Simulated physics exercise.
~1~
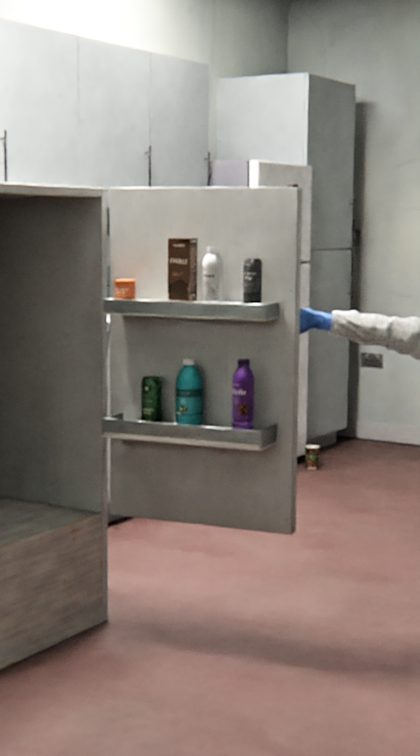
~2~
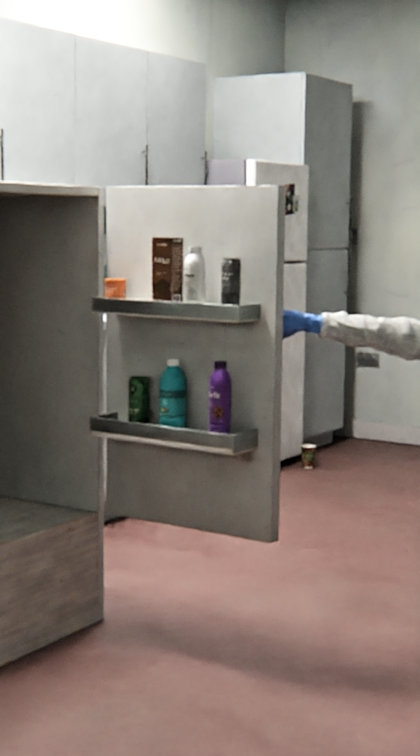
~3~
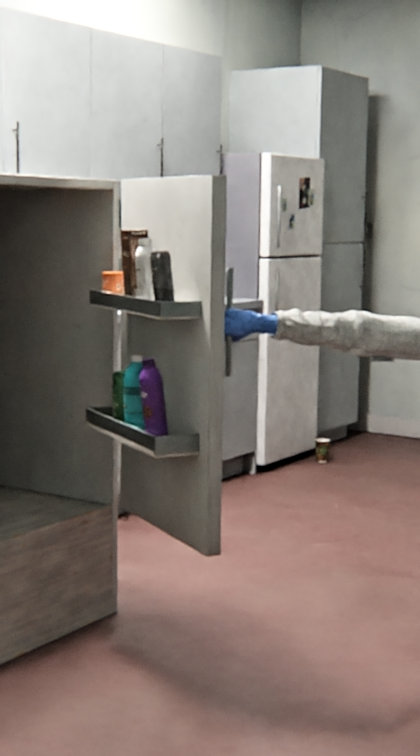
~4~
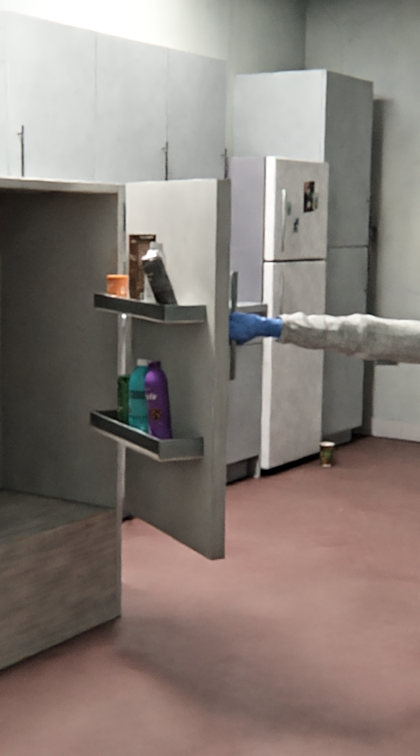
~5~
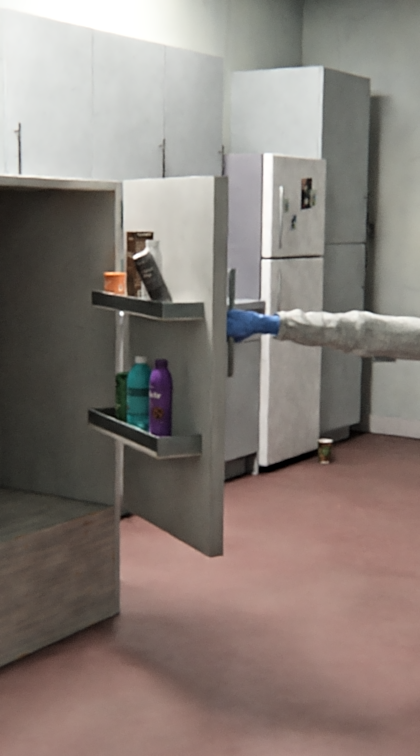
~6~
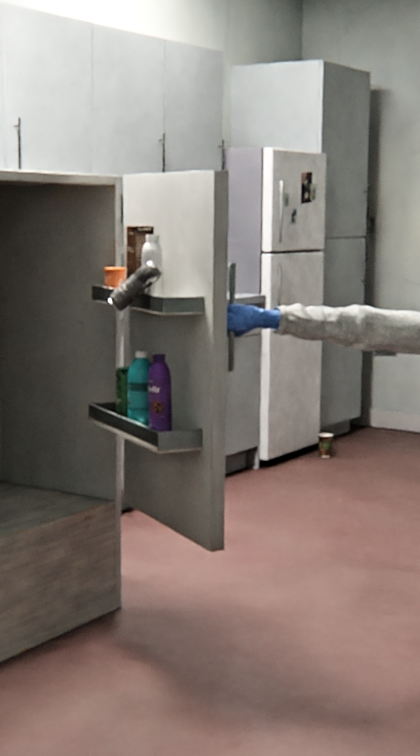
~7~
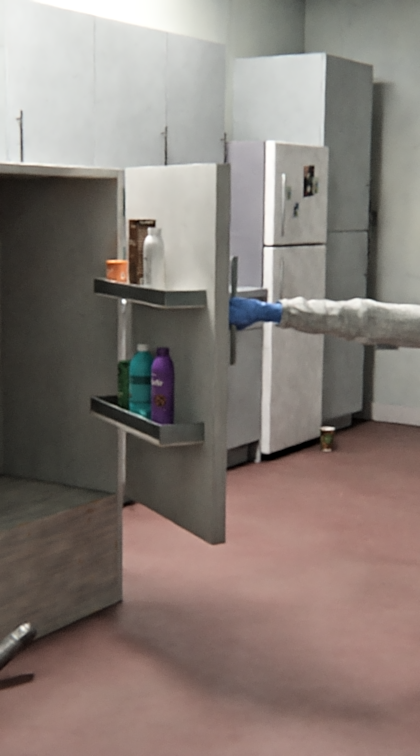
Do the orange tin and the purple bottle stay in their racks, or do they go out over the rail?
Both stay in. The orange tin is still on the upper rack and the purple bottle is still standing on the lower one.
